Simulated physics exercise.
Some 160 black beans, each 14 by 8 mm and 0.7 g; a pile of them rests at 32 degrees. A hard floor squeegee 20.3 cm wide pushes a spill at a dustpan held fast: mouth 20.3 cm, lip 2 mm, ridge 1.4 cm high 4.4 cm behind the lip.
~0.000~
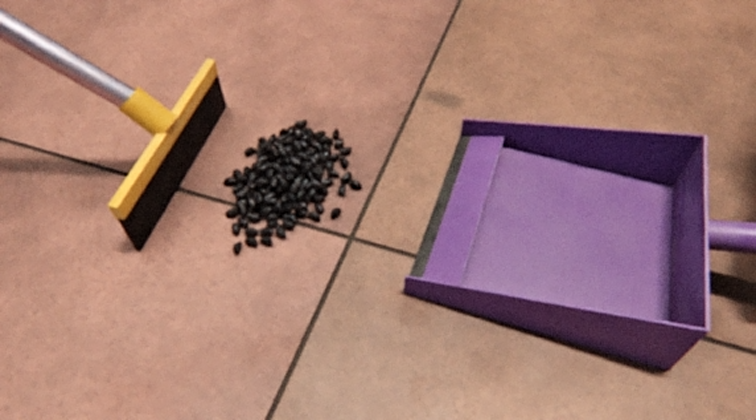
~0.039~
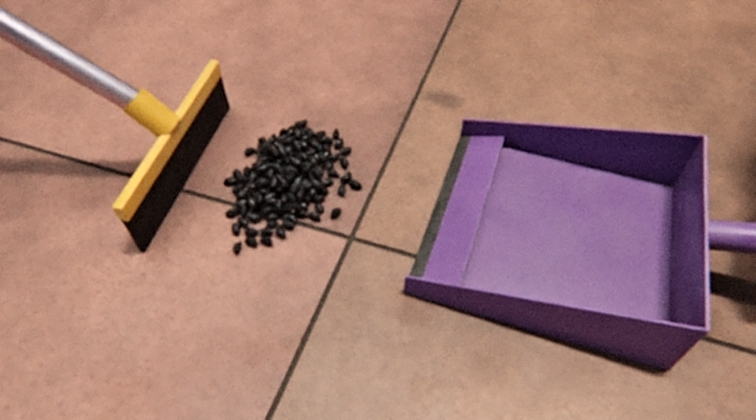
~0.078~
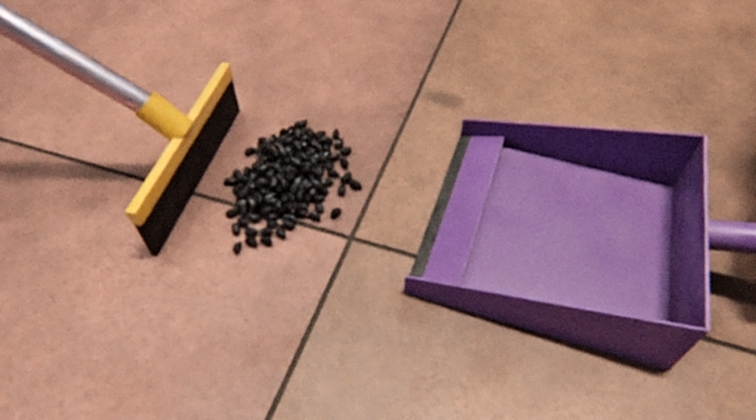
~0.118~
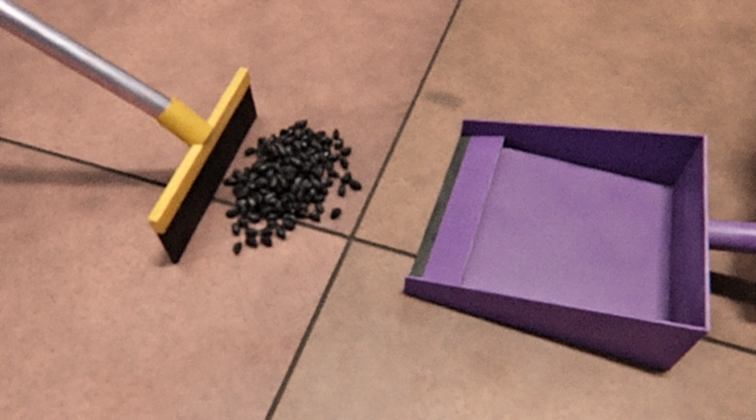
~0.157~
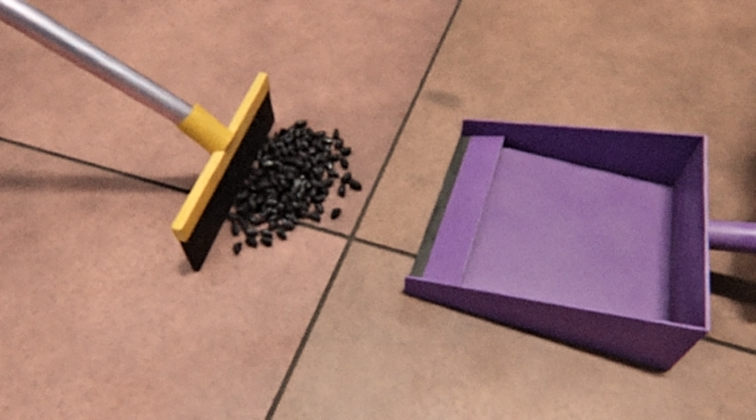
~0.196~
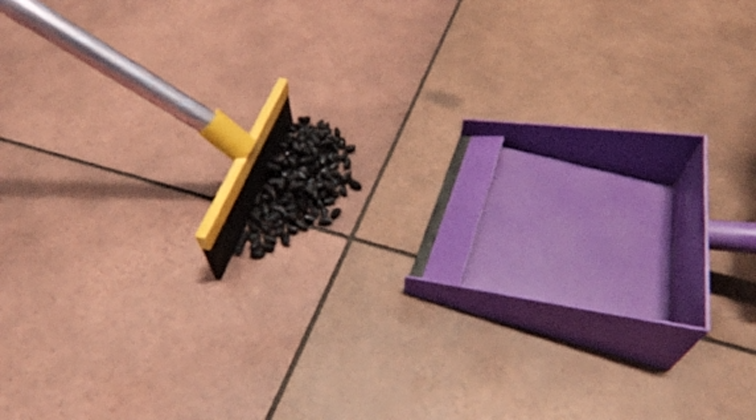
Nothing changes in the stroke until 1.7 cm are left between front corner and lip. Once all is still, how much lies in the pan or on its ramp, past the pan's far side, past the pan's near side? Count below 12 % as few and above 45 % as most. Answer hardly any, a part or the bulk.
Pan: A part, far side: Hardly any, near side: Hardly any.
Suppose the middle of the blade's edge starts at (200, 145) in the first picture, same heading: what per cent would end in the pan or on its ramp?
About 35 per cent.
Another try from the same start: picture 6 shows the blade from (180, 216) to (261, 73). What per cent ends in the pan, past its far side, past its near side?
Pan 40, far 5, near 5.
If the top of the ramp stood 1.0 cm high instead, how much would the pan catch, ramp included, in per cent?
In that case some 35 per cent.
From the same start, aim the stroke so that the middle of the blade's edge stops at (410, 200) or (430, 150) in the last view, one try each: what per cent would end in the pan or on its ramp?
About 40 and 35 per cent.
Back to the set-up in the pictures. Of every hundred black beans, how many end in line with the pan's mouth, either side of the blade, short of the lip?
Some 60 per cent.
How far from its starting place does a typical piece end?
Roughly 16 cm.
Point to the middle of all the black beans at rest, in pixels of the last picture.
Near (428, 212).
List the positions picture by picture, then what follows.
In the first frame, blade from (120, 212) to (212, 71), moved 0.0 cm, 0 of the pieces shifted so far; middle of the pieces at (289, 179); pan at (570, 241).
In the second frame, blade from (124, 213) to (216, 72), moved 0.4 cm, 0 of the pieces shifted so far; middle of the pieces at (289, 179).
In the third frame, blade from (137, 218) to (227, 74), moved 1.8 cm, 0 of the pieces shifted so far; middle of the pieces at (289, 179).
In the fourth frame, blade from (159, 225) to (245, 79), moved 4.0 cm, 0 of the pieces shifted so far; middle of the pieces at (289, 179).
In the fifth frame, blade from (182, 234) to (264, 85), moved 6.2 cm, 30 of the pieces shifted so far; middle of the pieces at (290, 179).
In the sixth frame, blade from (205, 242) to (284, 90), moved 8.5 cm, 149 of the pieces shifted so far; middle of the pieces at (295, 182); pan at (570, 241). The blade's pace is about 0.58 m/s, heading 3 degrees towards the viewer's side.
After 0.33 s, middle of the blade 9 cm from the lip; 0 % over the lip, far side 0 %, near side 5 %.
After 0.42 s, middle of the blade 4 cm from the lip; 10 % over the lip, far side 0 %, near side 5 %.
After 0.64 s, middle of the blade 3 cm from the lip; 30 % over the lip, far side 5 %, near side 5 %.
In the end, at 2.5 s, pan 30 %, far side 5 %, near side 10 %, in front of the lip or behind the blade 60 %.
